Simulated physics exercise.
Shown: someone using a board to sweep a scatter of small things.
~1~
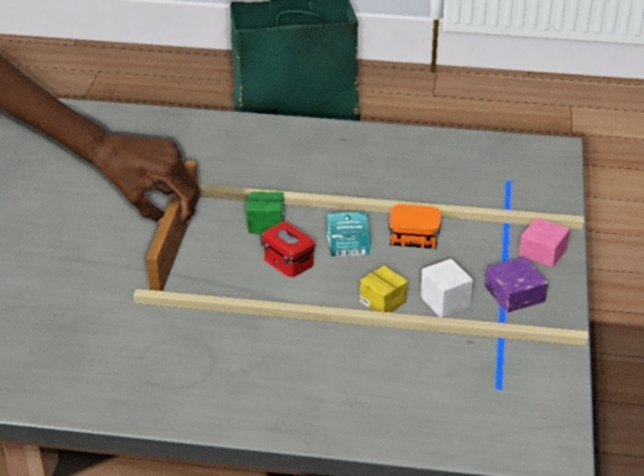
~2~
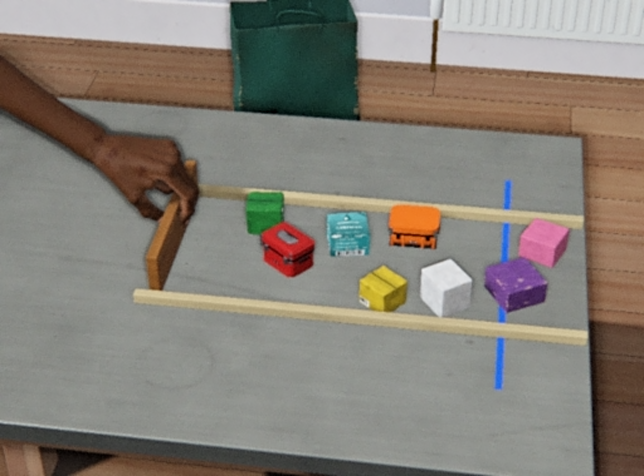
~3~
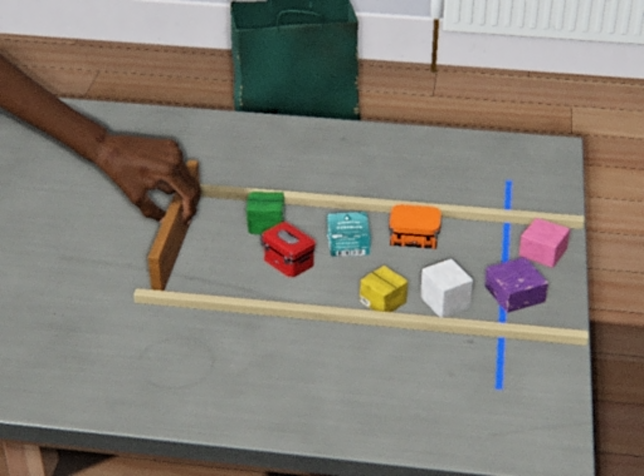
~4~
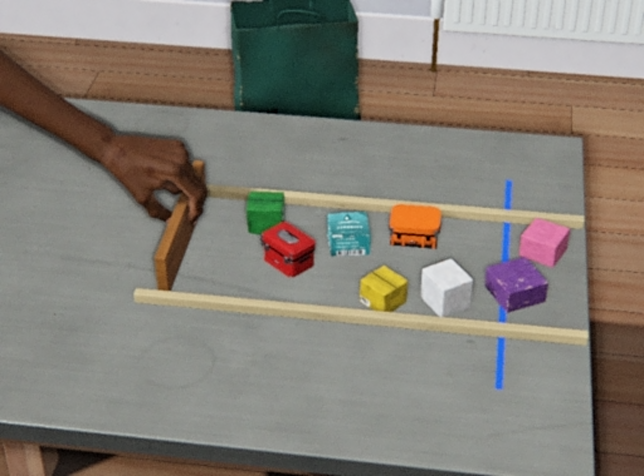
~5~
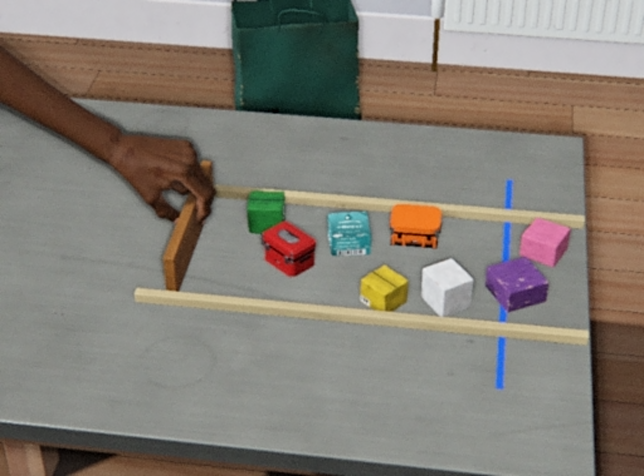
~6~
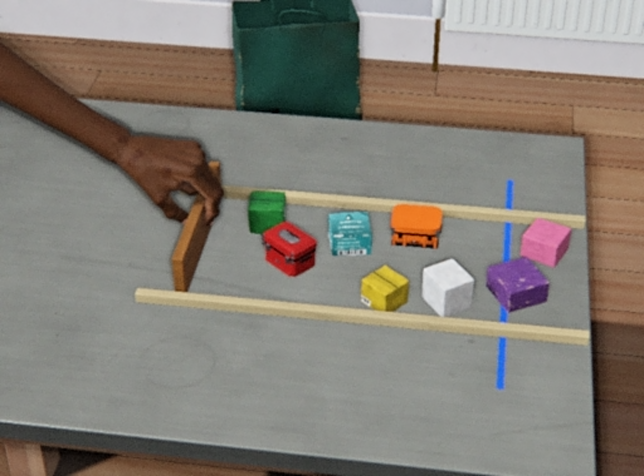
A hand sliding a wooden board slightly right between two pale strips, towards colourful blocks and small boxes that stay still.
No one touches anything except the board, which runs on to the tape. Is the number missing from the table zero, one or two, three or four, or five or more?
It is one or two.
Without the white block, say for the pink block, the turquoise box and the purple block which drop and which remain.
The pink block? It heads down. The turquoise box? It does not drop. The purple block? It does not drop.
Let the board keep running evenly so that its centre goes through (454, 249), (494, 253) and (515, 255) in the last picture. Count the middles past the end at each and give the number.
0; 1; 2.
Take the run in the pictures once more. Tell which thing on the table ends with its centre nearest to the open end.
Result - the purple block.
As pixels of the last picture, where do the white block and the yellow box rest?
In the last picture the white block sits around (558, 309) and the yellow box around (521, 311).
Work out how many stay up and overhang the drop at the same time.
The answer comes to 1.
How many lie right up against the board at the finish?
3 of them.
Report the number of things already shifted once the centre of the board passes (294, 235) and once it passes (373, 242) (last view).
By then 3, and later 5.
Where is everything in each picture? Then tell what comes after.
The first picture shows pink block (544, 243); purple block (516, 285); white block (446, 288); board (175, 226); tape (504, 274).
The second picture shows purple block (516, 285); orange case (414, 227).
The third picture shows white block (446, 289); red case (289, 250).
The fourth picture shows pink block (545, 242); turquoise box (349, 234).
The fifth picture shows purple block (517, 284); yellow box (384, 291).
The sixth picture shows pink block (546, 242); purple block (517, 284); white block (448, 288); board (199, 227); tape (506, 274).
Early on, none off yet; pink block at rest near (546, 242); purple block at rest near (517, 284); white block at rest near (448, 288).
A while later, none off yet; pink block at rest near (546, 242); purple block at rest near (517, 284); white block travelled a little near (464, 291).
Finally, the number that fall off is one or two; lost, pink block.
